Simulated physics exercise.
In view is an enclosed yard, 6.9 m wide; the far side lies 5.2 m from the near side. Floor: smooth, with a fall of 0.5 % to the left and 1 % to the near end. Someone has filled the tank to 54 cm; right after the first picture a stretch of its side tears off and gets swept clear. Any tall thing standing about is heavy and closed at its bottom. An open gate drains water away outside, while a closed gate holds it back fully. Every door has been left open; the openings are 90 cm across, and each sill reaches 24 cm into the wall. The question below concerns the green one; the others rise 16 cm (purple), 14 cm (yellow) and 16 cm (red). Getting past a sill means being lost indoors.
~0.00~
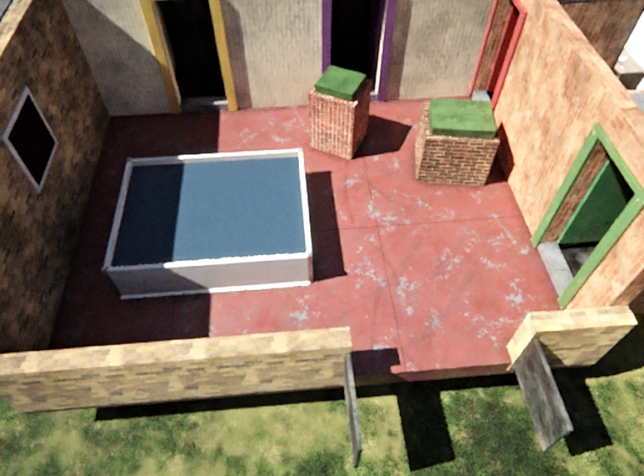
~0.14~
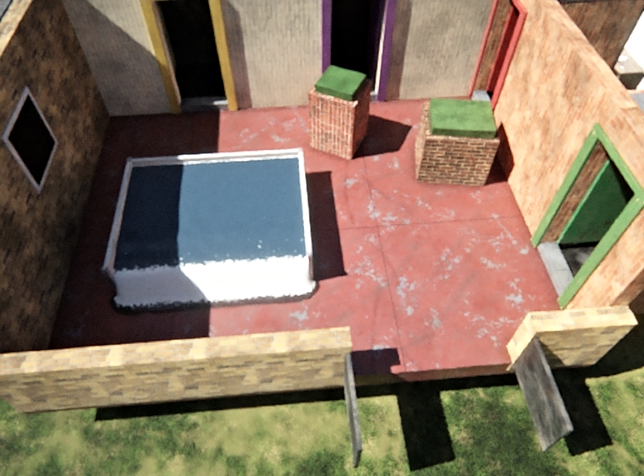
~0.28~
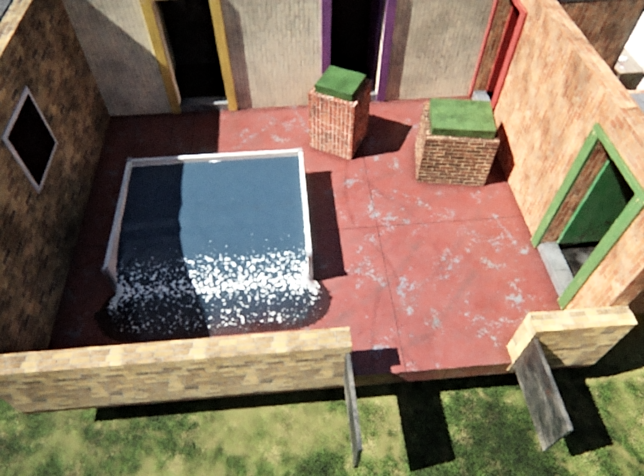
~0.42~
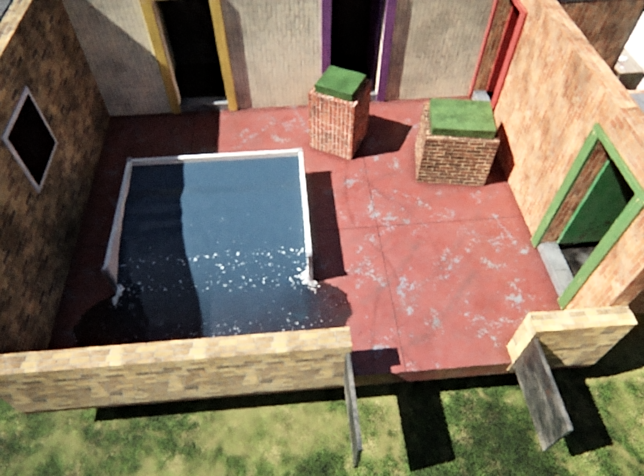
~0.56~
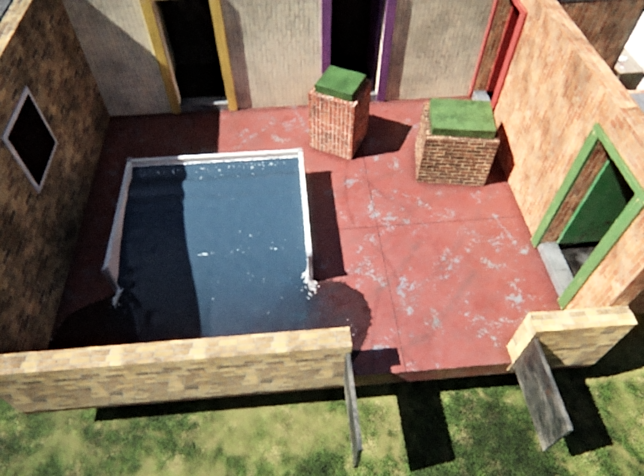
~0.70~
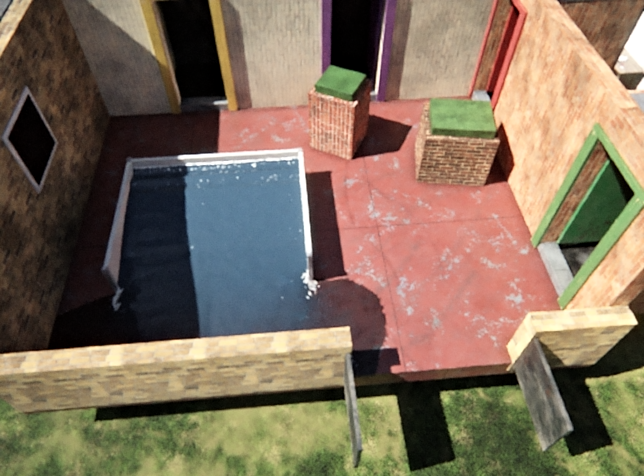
The clip opens on a full, still tank of water in a walled yard with a red floor, brick blocks and coloured doorways. The tank's near side gives way and water pours out in white foam toward the front wall, then darker water spreads rightward across the floor as the foam thins.
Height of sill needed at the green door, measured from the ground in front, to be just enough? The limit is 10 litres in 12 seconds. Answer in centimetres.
Approximately 13 cm.
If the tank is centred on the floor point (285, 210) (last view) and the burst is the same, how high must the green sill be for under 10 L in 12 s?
In this case, 8.0 cm or so.
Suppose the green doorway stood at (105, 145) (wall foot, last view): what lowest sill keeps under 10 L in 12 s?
Something near 10.5 cm.
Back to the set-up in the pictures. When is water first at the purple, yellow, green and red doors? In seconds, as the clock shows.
Purple 5.0 seconds, yellow 3.4 seconds, green 2.6 seconds, red 4.0 seconds.
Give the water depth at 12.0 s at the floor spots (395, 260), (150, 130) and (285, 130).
I'd read roughly 6, 8 and 6 cm there.
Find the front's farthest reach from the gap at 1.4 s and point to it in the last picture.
Front tip: Approx. (439, 350) px.
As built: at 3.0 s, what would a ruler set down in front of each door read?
Lab note, cm: Purple 0; yellow 0; green 18; red 0.
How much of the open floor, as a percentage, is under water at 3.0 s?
The wet part is about 55 per cent.
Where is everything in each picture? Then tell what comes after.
In the first picture, the tank at (213, 208) is whole and still, 54 cm deep; the green door at (577, 229) is dry.
In the second picture, the front is at (121, 307), 0.2 m from the gap at (214, 278); 0.5 m2 of floor is wet, 54 cm left at the back.
In the third picture, water pours out at (215, 280) and has run 0.7 m, to (157, 335); about 11 cm deep outside, 54 cm at the back.
In the fourth picture, water pours out at (215, 280) and has run 1.2 m, to a hidden place; about 9 cm deep outside, 54 cm at the back.
In the fifth picture, the gap is at (215, 281), the front 1.3 m out at a hidden place; the back of the tank holds 49 cm.
In the sixth picture, water pours out at (215, 281) and has run 1.5 m, to a hidden place; about 12 cm deep outside, 44 cm at the back; 2.9 m in a straight line remain to the green door at (577, 229).
After 1.4 s water covers 20 % of the floor, deepest (48 cm) near (54, 383); it has not reached the green door.
After 3.0 s water covers 55 % of the floor, deepest (33 cm) near (39, 384); 18 cm at the green door, 0 litres in over its 14 cm sill.
After 12.0 s water covers 95 % of the floor, deepest (10 cm) near (39, 384); 6 cm at the green door, 7 litres in over its 14 cm sill.
At the green door as built, the water arrived by 2.6 s and peaked near 18 cm at 3.0 s.
Run again over the same 12 s with other heights there, 16 litres in over 12 cm, 1 litre over 16.5 cm. The limit of 10 litres is kept from about 13 cm up.
